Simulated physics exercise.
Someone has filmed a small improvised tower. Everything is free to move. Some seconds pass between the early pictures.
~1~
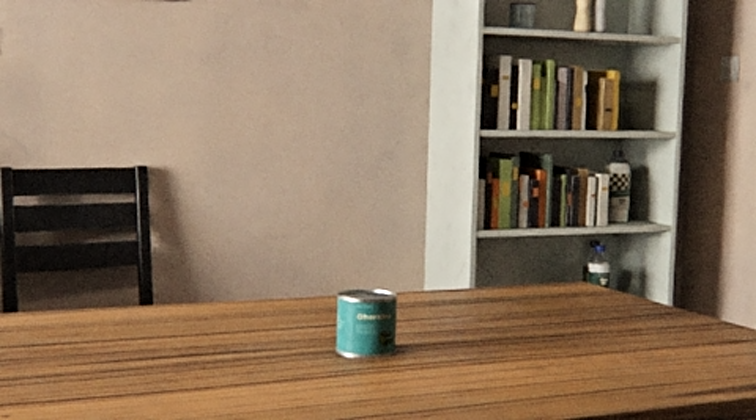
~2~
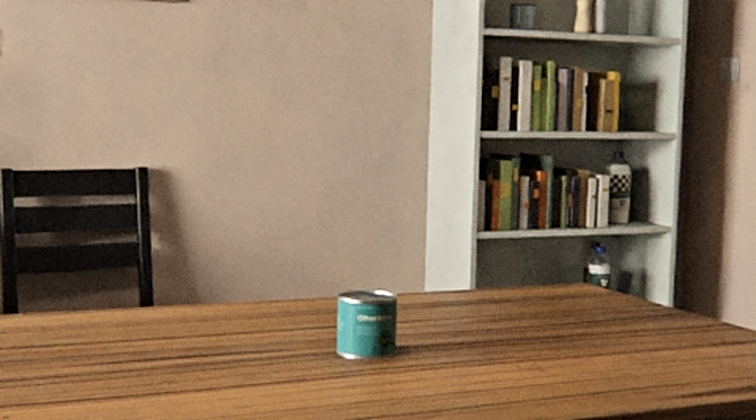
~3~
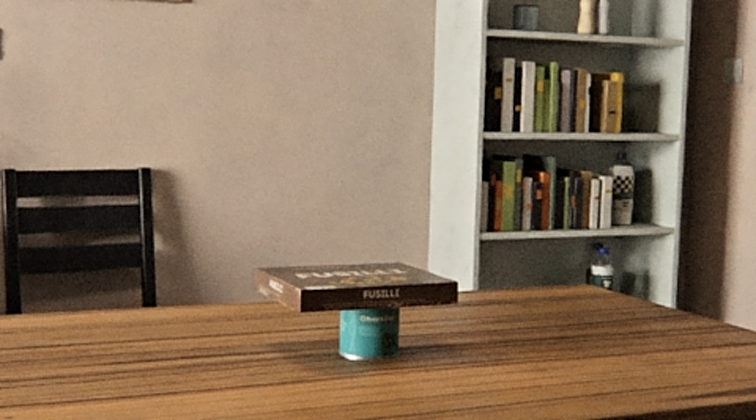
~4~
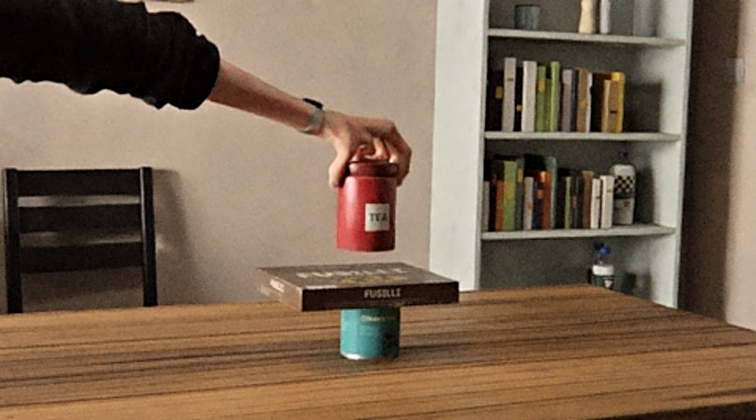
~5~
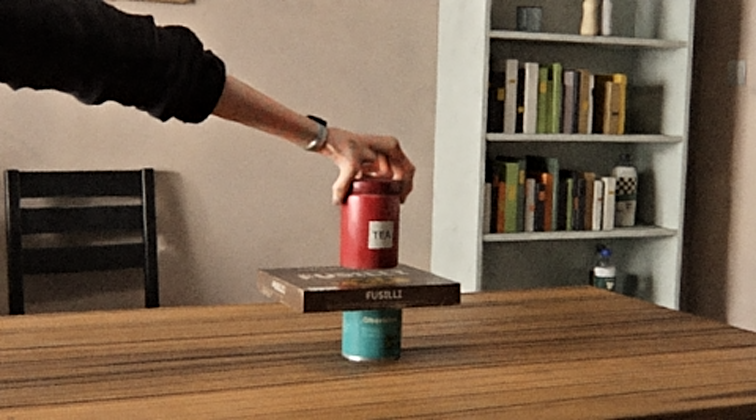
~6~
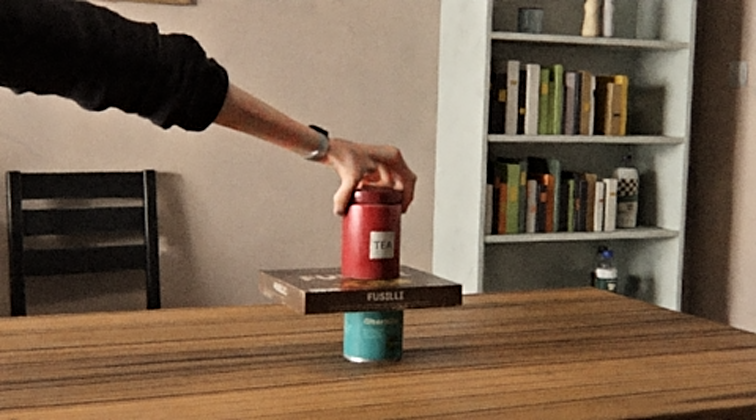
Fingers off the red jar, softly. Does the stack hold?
The stack keeps its balance.
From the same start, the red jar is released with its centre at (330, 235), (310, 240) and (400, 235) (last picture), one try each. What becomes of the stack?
First try: It comes apart; second try: It comes apart; third try: It keeps its balance.
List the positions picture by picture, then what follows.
The last thing is not in view yet, in the first frame.
The last thing is not in view yet, in the second frame.
The last thing is not in view yet; brown packet (354, 285), in the third frame.
Still above its spot; red jar (367, 206); brown packet (355, 285), in the fourth frame.
Still above its spot; red jar (370, 223); brown packet (357, 286), in the fifth frame.
In place under the hand; red jar (372, 233); brown packet (358, 288), in the sixth frame.
Then, 0.30 s later than the last frame, all is still.
Then, 0.70 s later than the last frame, red jar resting near (372, 233).
When it is over, all 3 as before. End places, in pixels of the last picture, red jar near (372, 233). The stack holds.
